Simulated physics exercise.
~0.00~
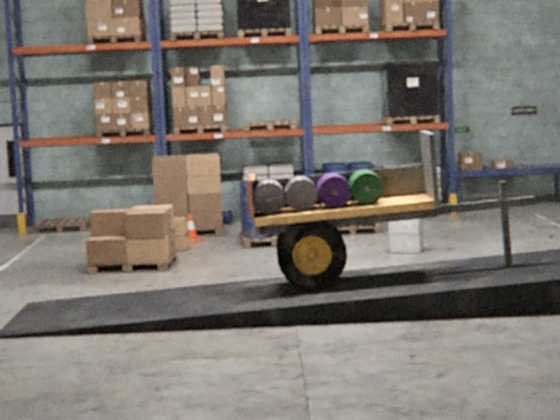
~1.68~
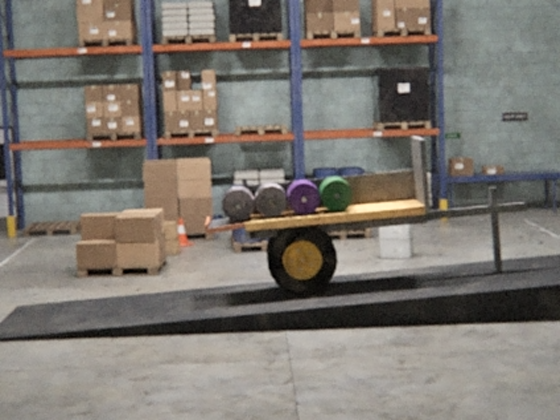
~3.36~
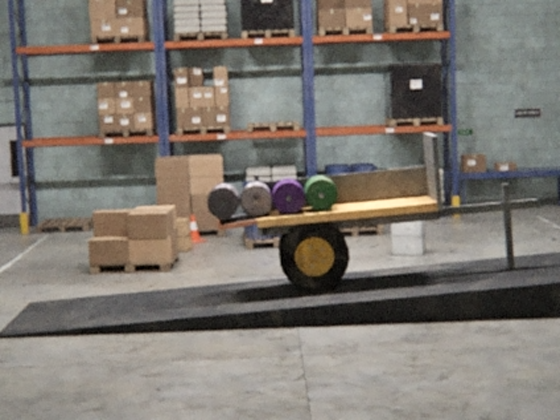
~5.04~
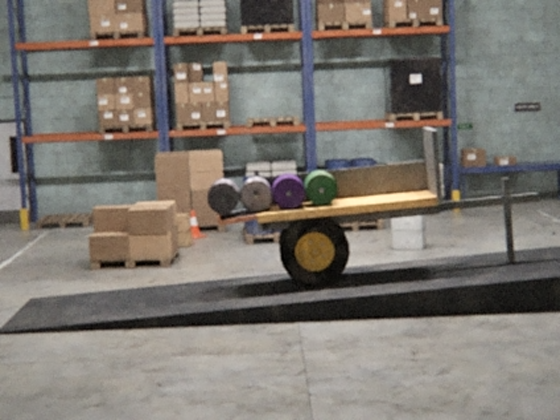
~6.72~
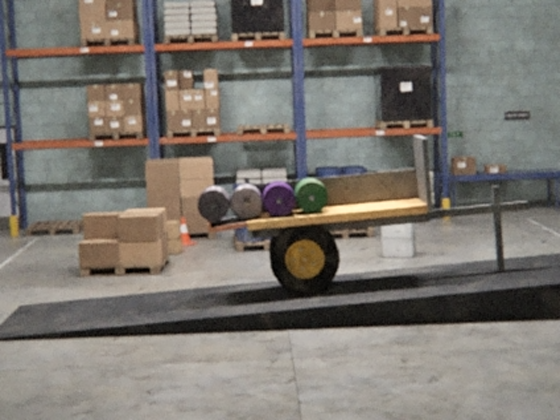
A flat trailer stood on a gentle ramp as the gate at its left end dropped open, and the row of four kegs, two grey, one purple and one green, rolled a short way left and stopped, all still aboard.
